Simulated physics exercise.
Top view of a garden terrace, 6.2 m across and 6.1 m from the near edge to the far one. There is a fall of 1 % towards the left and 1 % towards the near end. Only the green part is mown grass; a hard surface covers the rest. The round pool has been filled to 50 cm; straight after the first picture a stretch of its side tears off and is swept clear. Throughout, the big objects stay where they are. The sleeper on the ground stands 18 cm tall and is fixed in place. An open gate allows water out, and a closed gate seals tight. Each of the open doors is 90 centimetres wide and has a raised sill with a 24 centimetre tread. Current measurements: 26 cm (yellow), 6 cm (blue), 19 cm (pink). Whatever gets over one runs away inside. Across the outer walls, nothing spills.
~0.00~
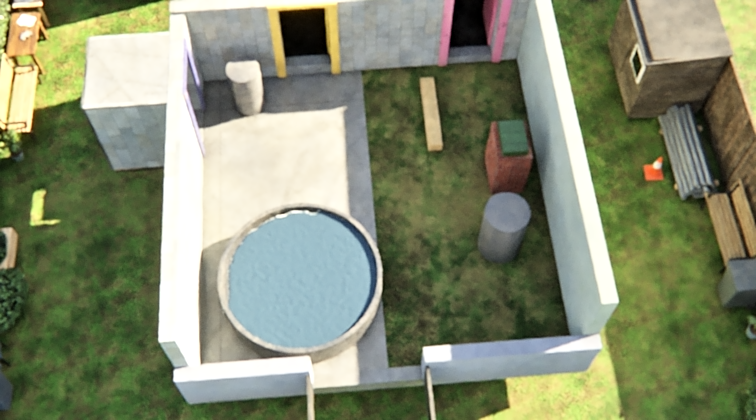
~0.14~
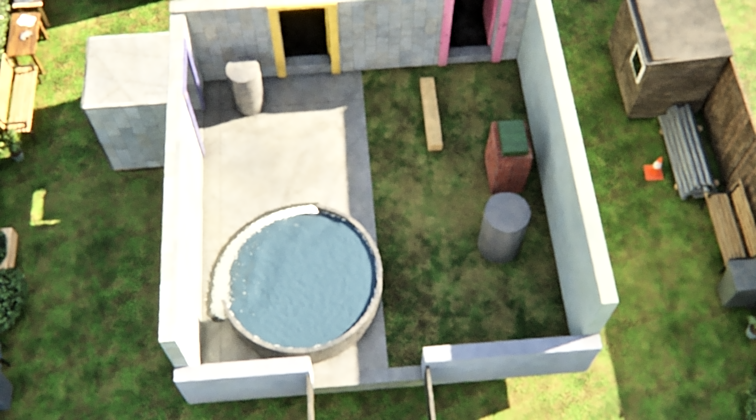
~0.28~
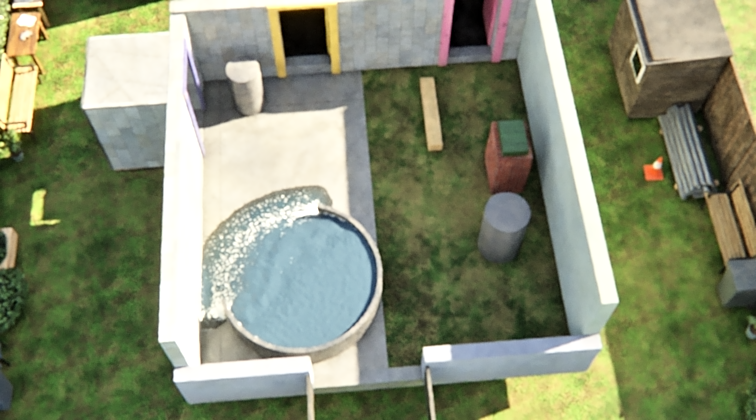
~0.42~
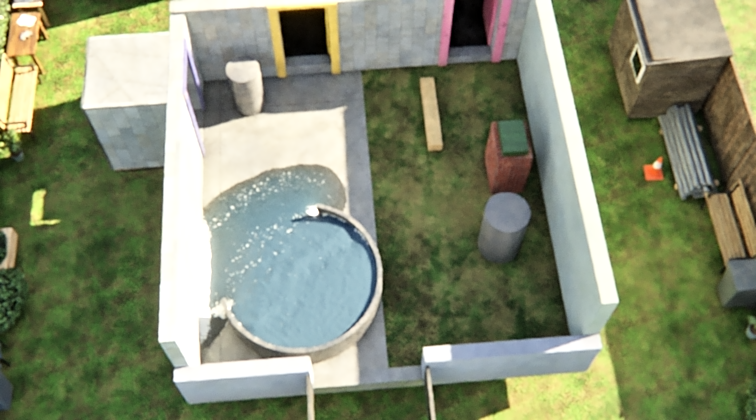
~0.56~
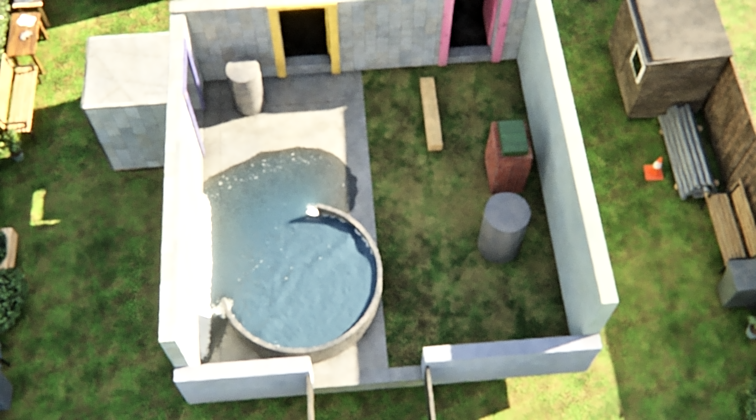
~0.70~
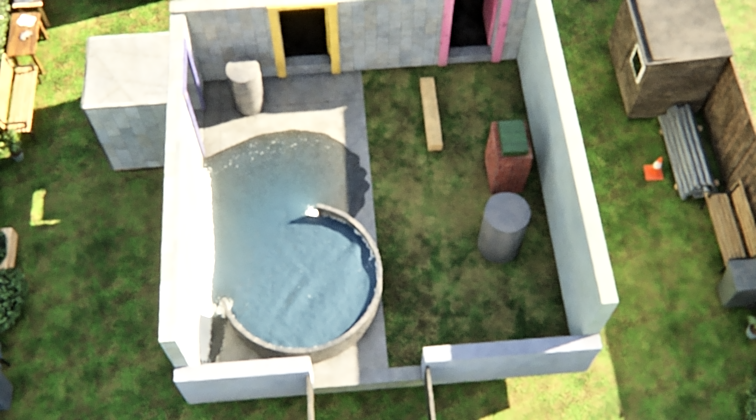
On a walled garden terrace, seen from above, a round pool full of water stands still on the paved part beside the grass. Its far side gives way and water bursts out in white froth, then spreads as a smooth, widening sheet across the paving towards the far end.
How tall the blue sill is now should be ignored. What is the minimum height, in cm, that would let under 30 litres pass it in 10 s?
The minimum is near 21 cm.
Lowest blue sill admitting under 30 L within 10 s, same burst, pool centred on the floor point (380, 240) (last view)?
Roughly 24 centimetres.
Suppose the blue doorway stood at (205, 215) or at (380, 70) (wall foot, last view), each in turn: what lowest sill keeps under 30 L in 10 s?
21 and 8.5 cm.
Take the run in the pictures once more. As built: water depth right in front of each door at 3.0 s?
Depth at yellow 16 cm, at blue 18 cm, at pink 0 cm.
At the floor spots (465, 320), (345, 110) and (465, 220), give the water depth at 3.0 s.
The depths come to about 0, 10 and 0 cm.
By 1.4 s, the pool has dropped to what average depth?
On average, around 30 cm.
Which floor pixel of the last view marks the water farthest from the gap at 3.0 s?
At about (397, 73).
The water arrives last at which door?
It's the pink door, I'd say.
After 1.4 s water covers 35 % of the floor, deepest (34 cm) near (202, 282); 11 cm at the blue door, 0 litres in over its 6 cm sill.
After 3.0 s water covers 35 % of the floor, deepest (38 cm) near (204, 87); 18 cm at the blue door, 44 litres in over its 6 cm sill.
After 10.0 s water covers 95 % of the floor, deepest (12 cm) near (201, 383); 9 cm at the blue door, 228 litres in over its 6 cm sill.
At the blue door as built, the water arrived by 1.0 s and peaked near 21 cm at 4.0 s.
Run again over the same 10 s with other heights there, 52 litres in over 17 cm, 20 litres over 23 cm. The limit of 30 litres is kept from about 21 cm up.
